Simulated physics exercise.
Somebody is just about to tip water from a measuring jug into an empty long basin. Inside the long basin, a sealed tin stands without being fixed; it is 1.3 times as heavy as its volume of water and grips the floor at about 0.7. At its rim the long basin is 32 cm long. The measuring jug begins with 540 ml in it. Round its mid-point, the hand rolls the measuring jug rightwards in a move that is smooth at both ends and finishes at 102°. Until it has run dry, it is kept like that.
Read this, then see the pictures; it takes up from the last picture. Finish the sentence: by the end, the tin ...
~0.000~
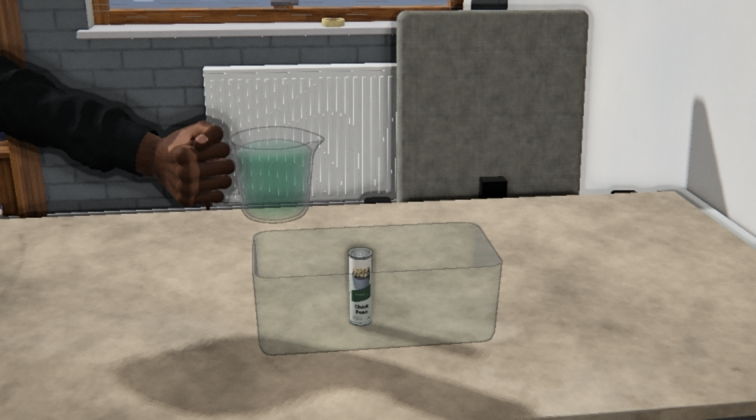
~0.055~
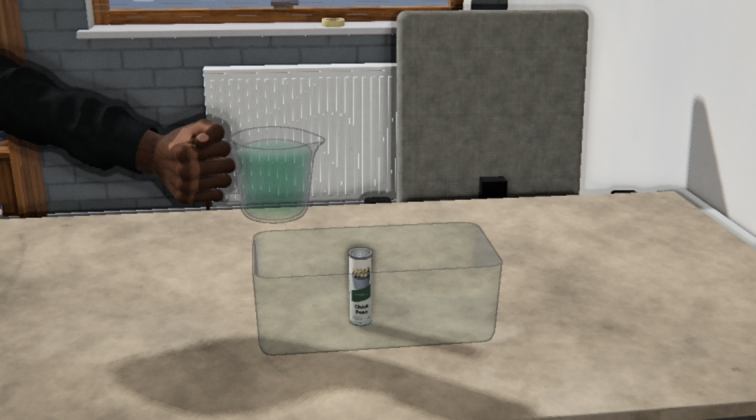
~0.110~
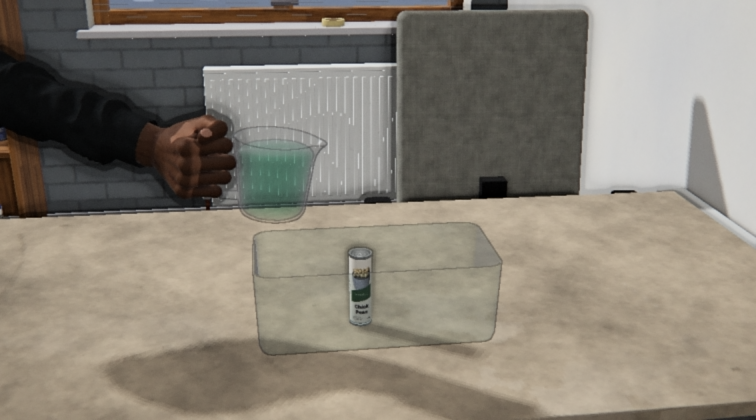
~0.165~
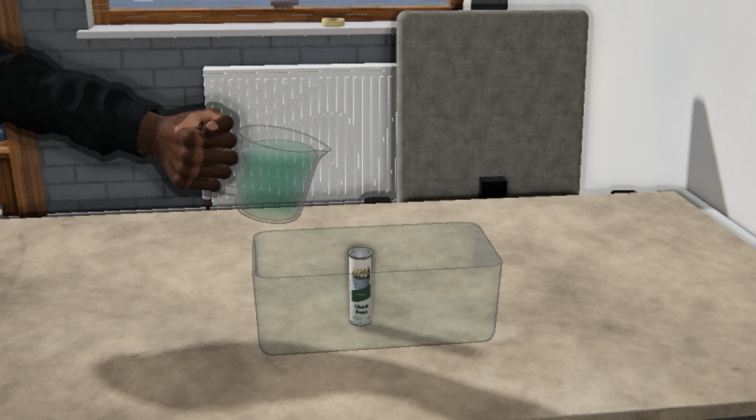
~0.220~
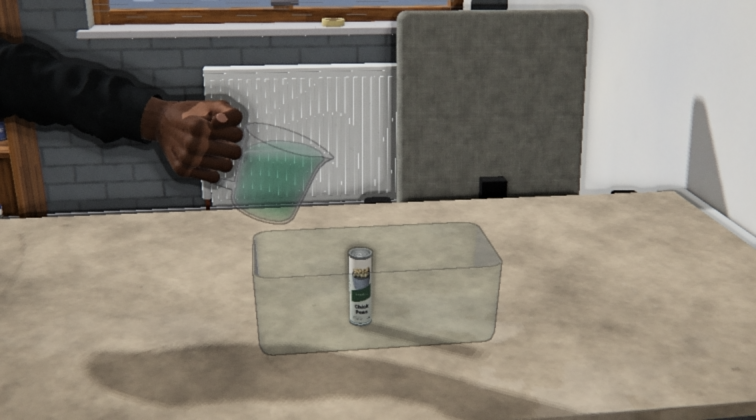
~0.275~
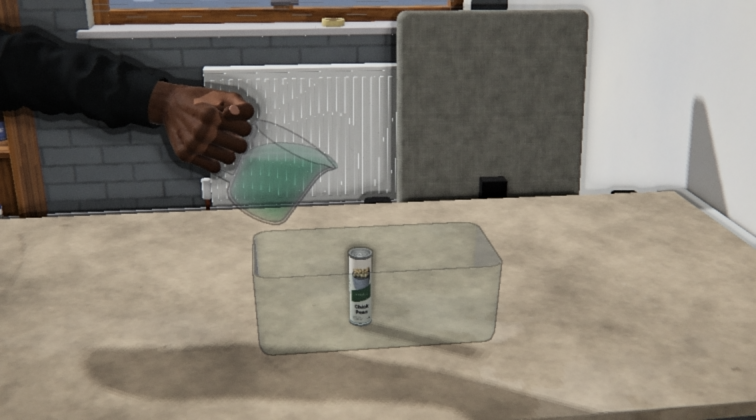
By the end, the tin has toppled.
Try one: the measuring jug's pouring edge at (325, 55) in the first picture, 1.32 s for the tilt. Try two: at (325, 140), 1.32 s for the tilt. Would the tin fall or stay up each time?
First it stays on its base; then it stays on its base.
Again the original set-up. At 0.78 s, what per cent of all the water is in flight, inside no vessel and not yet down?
Near 8 percent.
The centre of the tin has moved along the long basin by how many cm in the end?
The middle of the tin ends some 7.0 cm along the basin.
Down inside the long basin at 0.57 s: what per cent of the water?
At that time the basin holds about 26 per cent of the liquid.
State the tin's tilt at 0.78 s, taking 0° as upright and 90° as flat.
About 5 degrees.
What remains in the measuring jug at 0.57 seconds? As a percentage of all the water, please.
About 50 per cent.
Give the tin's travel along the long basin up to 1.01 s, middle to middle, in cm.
I'd put it at around 5 centimetres.
By 0.57 s the tilt is 88° and 51 per cent is still to pour; the tin stands where it began.
By 0.78 s the tilt is 102° and 10 per cent is still to pour; the tin stands where it began.
By 1.01 s the tilt is 102° and 1 per cent is still to pour; the tin lies on its side.
By 1.25 s the tilt is 102° and 0 per cent is still to pour; the tin lies on its side.
At rest the tin lies on its side.
